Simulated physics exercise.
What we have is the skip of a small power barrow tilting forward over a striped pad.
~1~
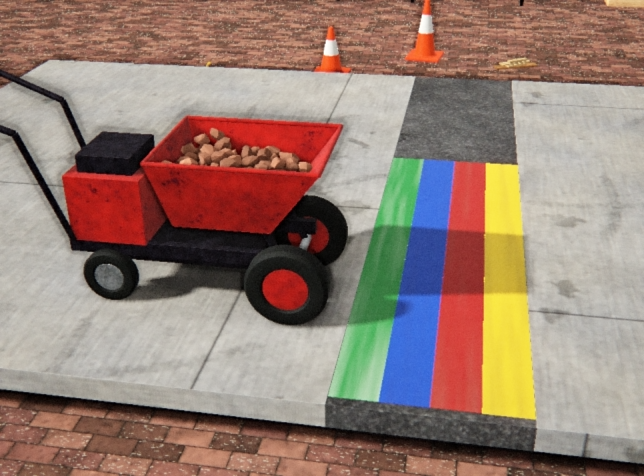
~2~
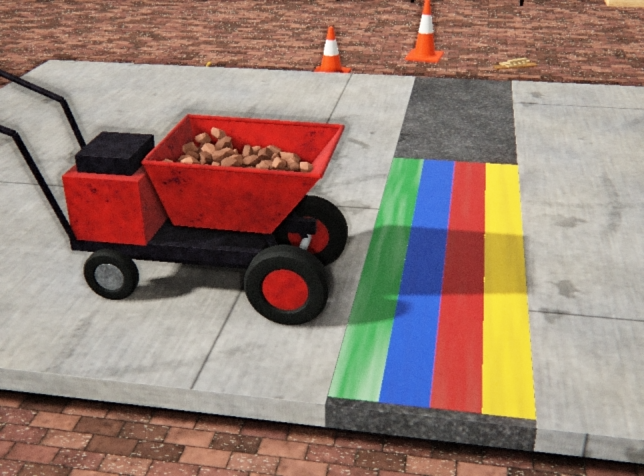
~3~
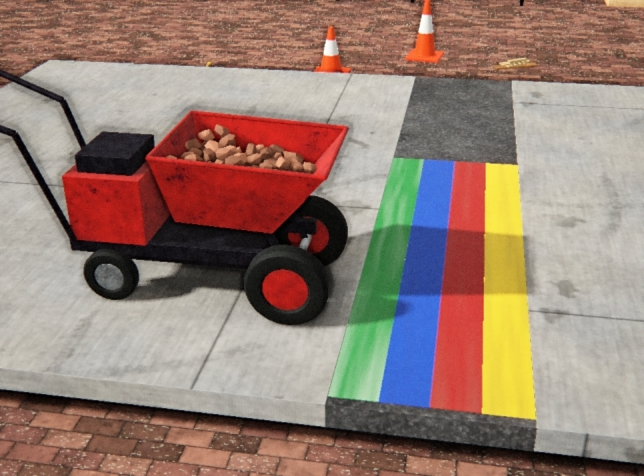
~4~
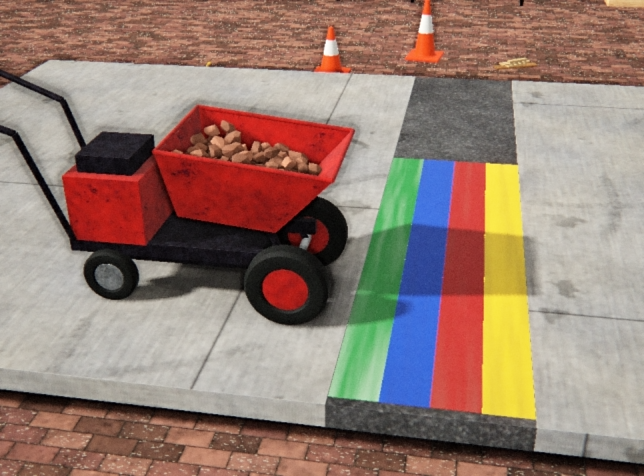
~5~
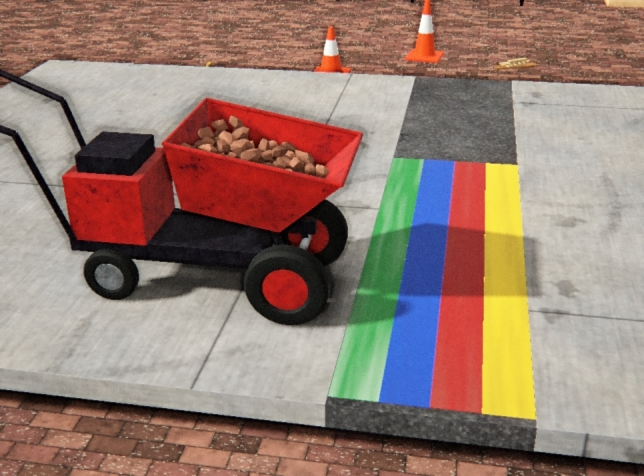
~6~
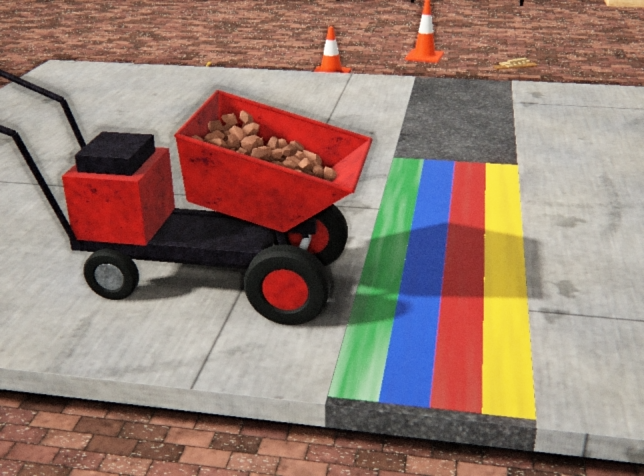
The red skip of a small power barrow, loaded with lumps of rubble, sits level beside a pad striped green, blue, red and yellow. It then tilts gradually forward to the right, its back end rising clear of the barrow's body, while the wheels stay still and its shadow shifts across the stripes.
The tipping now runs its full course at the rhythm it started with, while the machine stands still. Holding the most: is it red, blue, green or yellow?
It's red.
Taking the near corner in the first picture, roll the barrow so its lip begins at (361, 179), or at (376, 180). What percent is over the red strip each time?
Close to 20 in a hundred, and close to 10 in a hundred.
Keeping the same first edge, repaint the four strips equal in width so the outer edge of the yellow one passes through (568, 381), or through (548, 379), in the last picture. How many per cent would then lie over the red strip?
In turn, 30 and 40 in a hundred.
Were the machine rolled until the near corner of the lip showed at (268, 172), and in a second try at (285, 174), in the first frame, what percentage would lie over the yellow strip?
The first stop gives 10 per cent; the second gives 10 per cent.
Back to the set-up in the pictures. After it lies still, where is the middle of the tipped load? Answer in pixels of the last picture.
Near (474, 299).
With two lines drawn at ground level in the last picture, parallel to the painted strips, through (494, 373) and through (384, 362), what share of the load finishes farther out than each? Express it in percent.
The first comes to 20 %, the second to 80 %.
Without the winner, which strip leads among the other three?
In second place: Yellow.
Shortly afterwards, skip tipped steeply; the whole lot in the skip.
Next, skip tipped right over; the bulk in the skip; only a few over the blue strip; near a quarter over the red strip; only a few over the yellow strip; only a few falling.
Some moments later, skip tipped right over; near a quarter in the skip; a little over the blue strip; near a third over the red strip; near a quarter over the yellow strip; a little off the paint.
In the end, skip tipped right over; near a quarter in the skip; none at all over the green strip; a little over the blue strip; near a third over the red strip; near a quarter over the yellow strip; a little off the paint.
